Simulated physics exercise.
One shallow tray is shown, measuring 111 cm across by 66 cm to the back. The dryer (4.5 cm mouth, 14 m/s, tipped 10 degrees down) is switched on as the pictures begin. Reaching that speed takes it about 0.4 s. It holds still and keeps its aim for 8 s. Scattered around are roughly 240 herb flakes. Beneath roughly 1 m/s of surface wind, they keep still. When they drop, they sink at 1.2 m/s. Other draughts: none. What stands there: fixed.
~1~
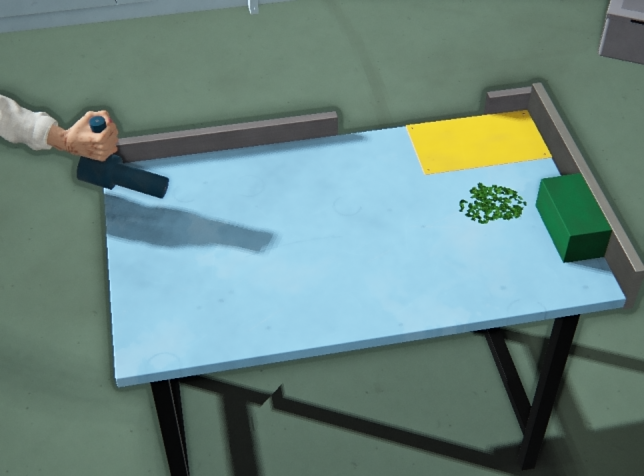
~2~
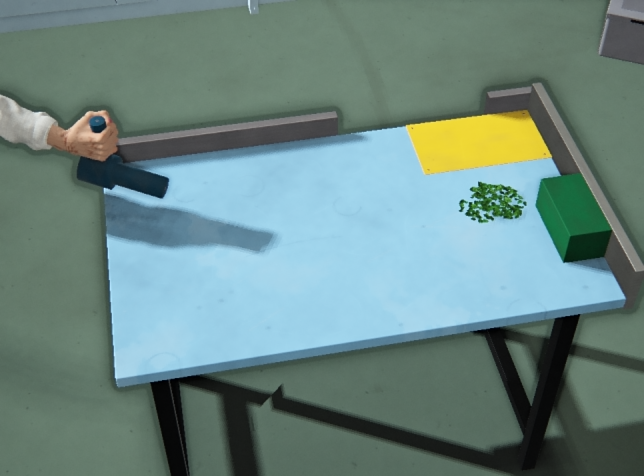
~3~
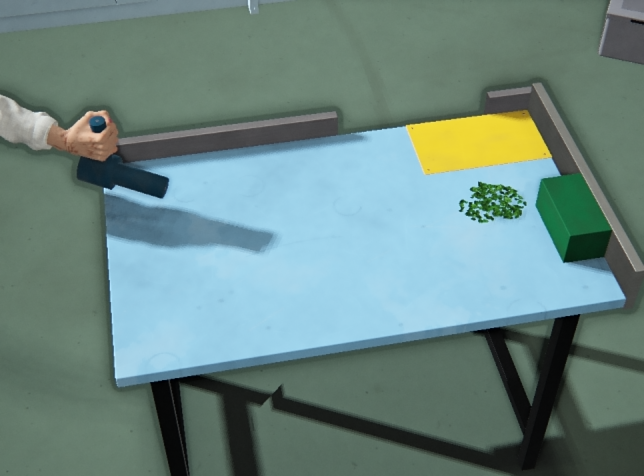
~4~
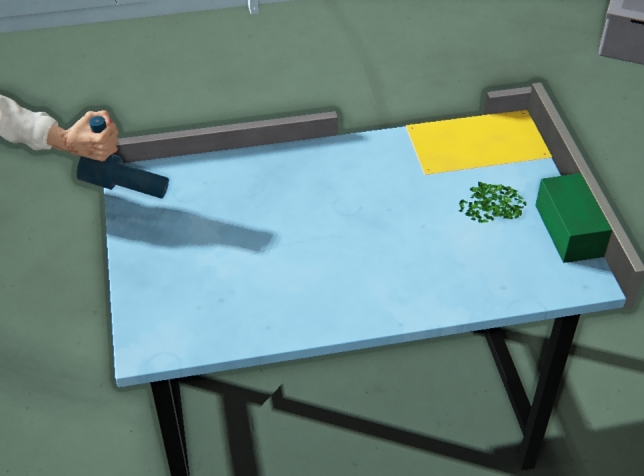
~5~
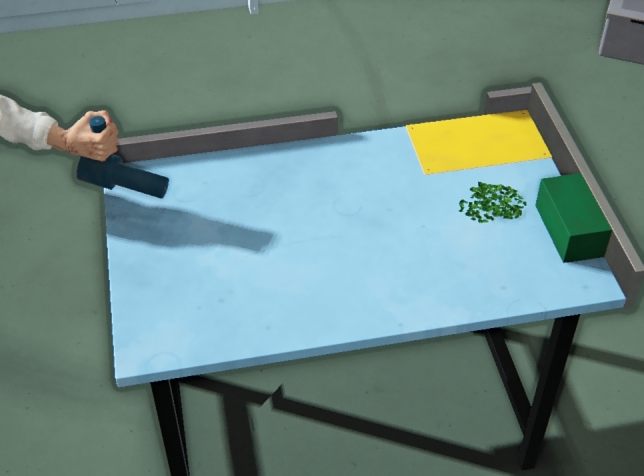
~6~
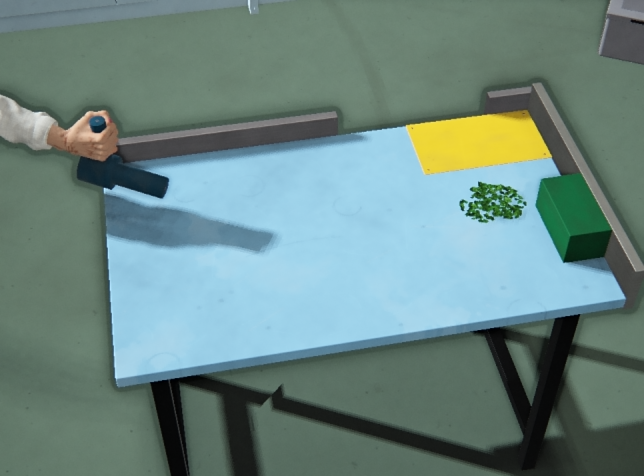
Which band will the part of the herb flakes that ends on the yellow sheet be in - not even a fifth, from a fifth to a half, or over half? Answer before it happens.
It will be more than half.
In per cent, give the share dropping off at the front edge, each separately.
About 0 % front.
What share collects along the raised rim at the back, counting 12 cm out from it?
It comes to close to 60 per cent.
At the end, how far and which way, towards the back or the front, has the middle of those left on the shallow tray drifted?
The middle ends up shifted toward the far edge, about 25 cm.
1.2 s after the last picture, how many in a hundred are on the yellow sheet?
50 %, roughly.
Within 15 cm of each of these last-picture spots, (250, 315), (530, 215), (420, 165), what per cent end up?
In order: About 0 %, then 15 %, then 0 %.
Then, 1.2 s after the last picture, 46 % are on the yellow sheet; the middle of those still in play is near (556, 160); 47 % have settled or left.
Then, 2.2 s after the last picture, 51 % are on the yellow sheet; the middle of those still in play is near (550, 155); 56 % have settled or left.
Then, 4.0 s after the last picture, 56 % are on the yellow sheet; the middle of those still in play is near (534, 123); 68 % have settled or left.
Then, 7.6 s after the last picture, at the end, 63 % are on the yellow sheet; the middle of those still in play is near (533, 117).
